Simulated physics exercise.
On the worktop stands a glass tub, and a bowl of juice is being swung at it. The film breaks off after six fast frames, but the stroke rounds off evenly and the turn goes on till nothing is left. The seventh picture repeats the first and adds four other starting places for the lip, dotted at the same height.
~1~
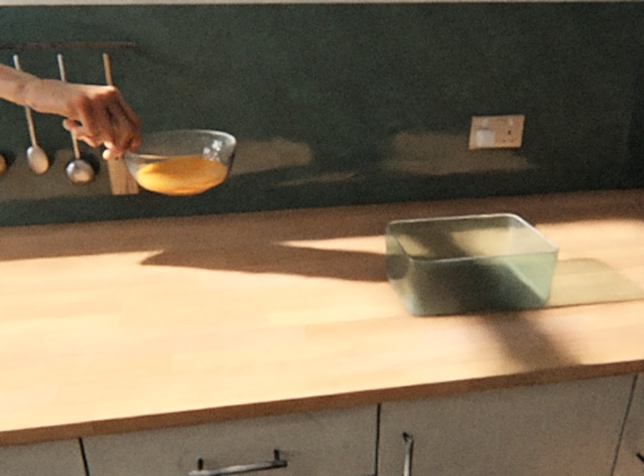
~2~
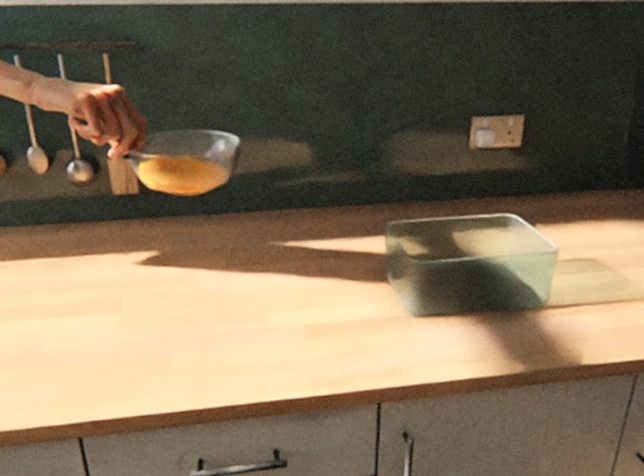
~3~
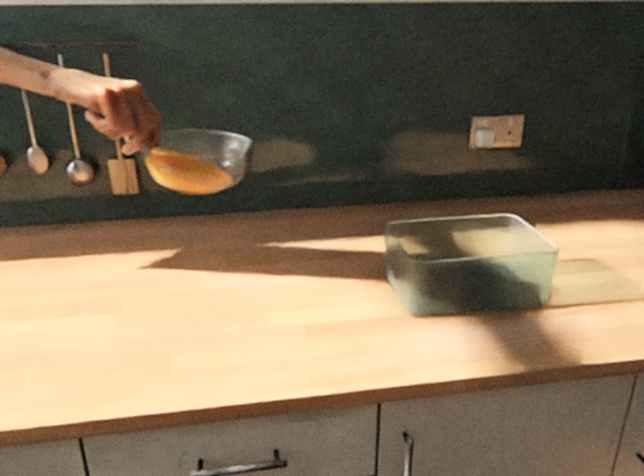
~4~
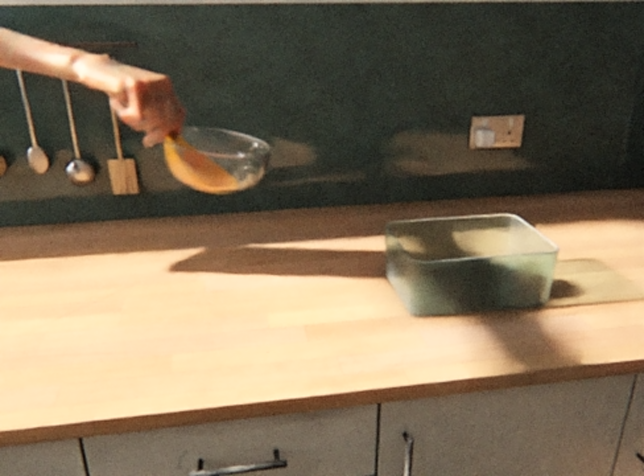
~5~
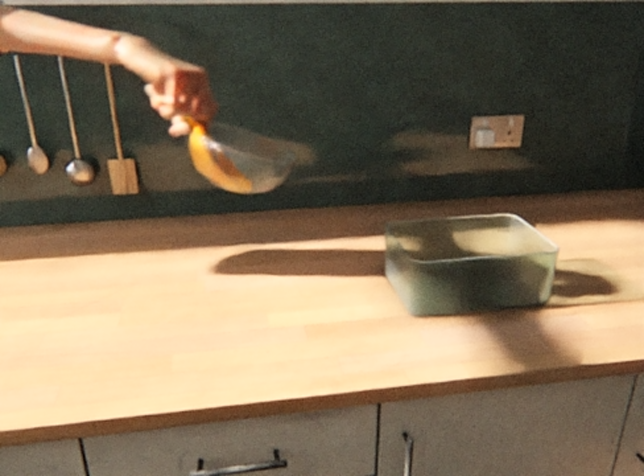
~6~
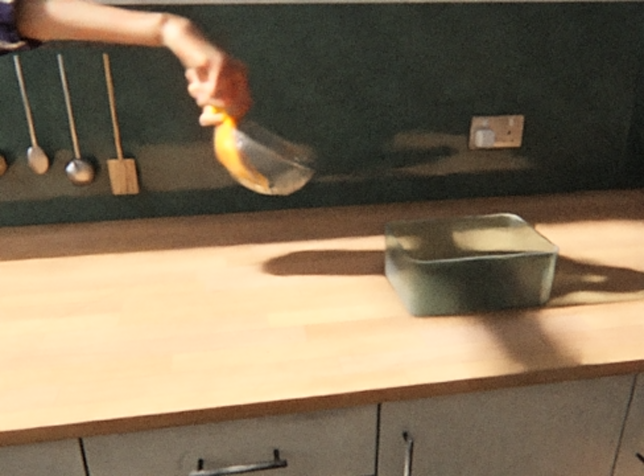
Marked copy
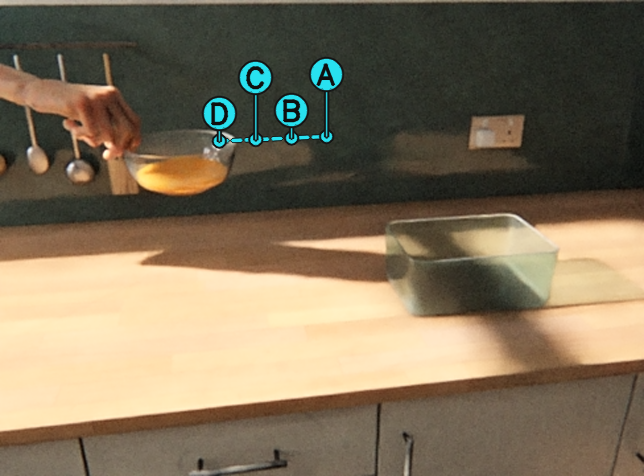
In the video, a hand swings a clear glass bowl of orange juice rightward above a wooden worktop toward a glass tub, tipping it increasingly as the juice rides up the side nearest the hand and over the rim.
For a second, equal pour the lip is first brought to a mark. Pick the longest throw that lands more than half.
Spot C.
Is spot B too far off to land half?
No.
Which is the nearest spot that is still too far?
That is spot D.
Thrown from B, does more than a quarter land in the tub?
Yes.
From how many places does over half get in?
Three.
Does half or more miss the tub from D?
Yes.
In cyan, A at (326, 136); B at (291, 138); C at (255, 139); D at (219, 141).
For spot A, about 83 % lands in the tub, 6 % falls short and 11 % goes beside or beyond.
For spot B, about 78 % lands in the tub, 12 % falls short and 9 % goes beside or beyond.
For spot C, about 69 % lands in the tub, 20 % falls short and 11 % goes beside or beyond.
For spot D, about 36 % lands in the tub, 59 % falls short and 5 % goes beside or beyond.
